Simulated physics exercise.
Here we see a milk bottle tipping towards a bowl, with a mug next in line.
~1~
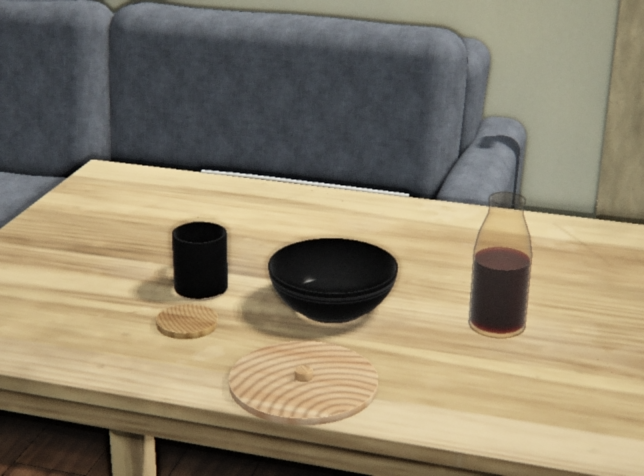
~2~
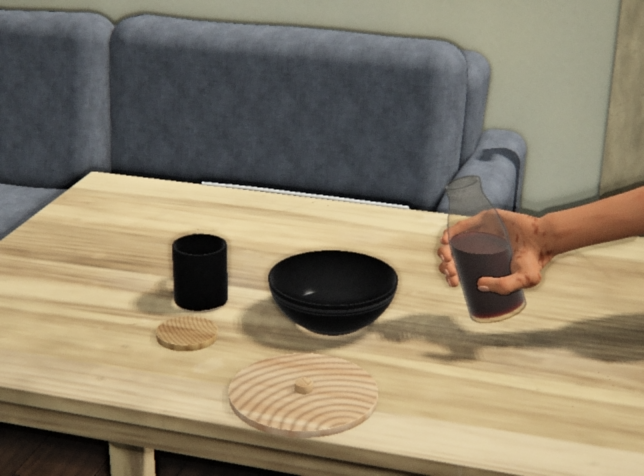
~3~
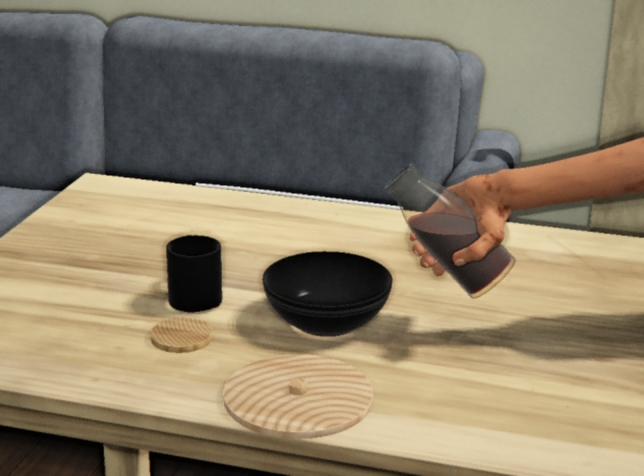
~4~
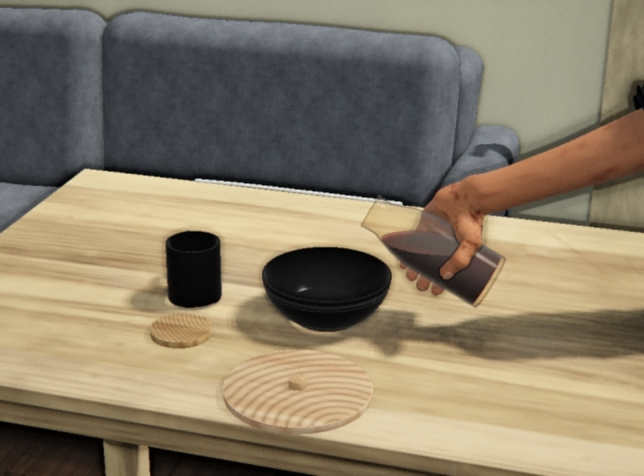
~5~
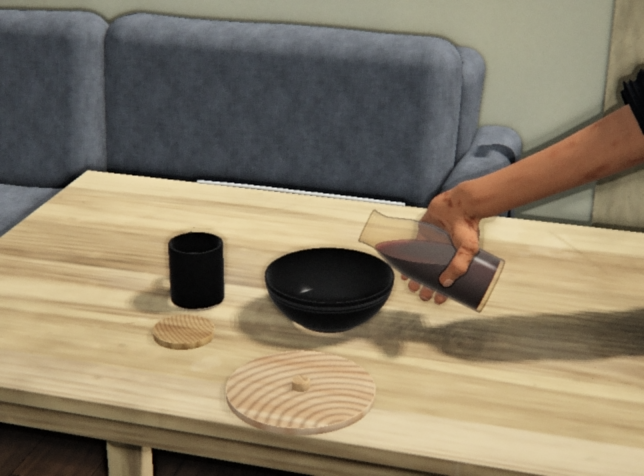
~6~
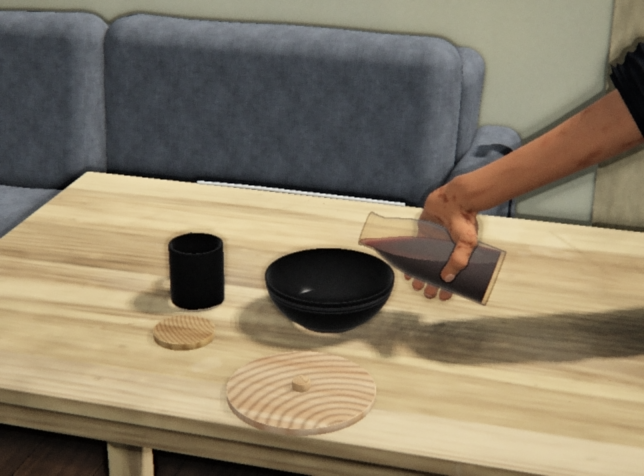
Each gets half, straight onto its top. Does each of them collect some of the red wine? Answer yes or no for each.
Mug: Yes; bowl: Yes.
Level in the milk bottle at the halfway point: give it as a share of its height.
About 25 per cent.
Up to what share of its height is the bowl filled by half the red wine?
Level: Roughly 30% of the height.
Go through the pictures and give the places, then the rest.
All stand on the top; milk bottle (502, 261) about half full; bowl (333, 289) open; mug (200, 264) open, in the first picture.
The hand lifts the milk bottle; milk bottle about half full, surface at (479, 244); bowl (333, 301) open, in the second picture.
Tilting; milk bottle (444, 225) tipped 45° with all of its load; mug (194, 277) open, in the third picture.
No stream yet; milk bottle (428, 245) tipped 65° with all of its load; bowl (327, 298) open, in the fourth picture.
Still nothing leaves it; milk bottle (426, 255) tipped 70° with all of its load; mug (197, 274) open, in the fifth picture.
On the point of pouring; milk bottle (427, 252) tipped 75° with all of its load; bowl (330, 299) open; mug (197, 275) open, in the sixth picture.
Soon after, the red wine goes into the bowl.
Later, the red wine goes into the mug.
In the end, the bowl has its share inside; the mug has its share inside.
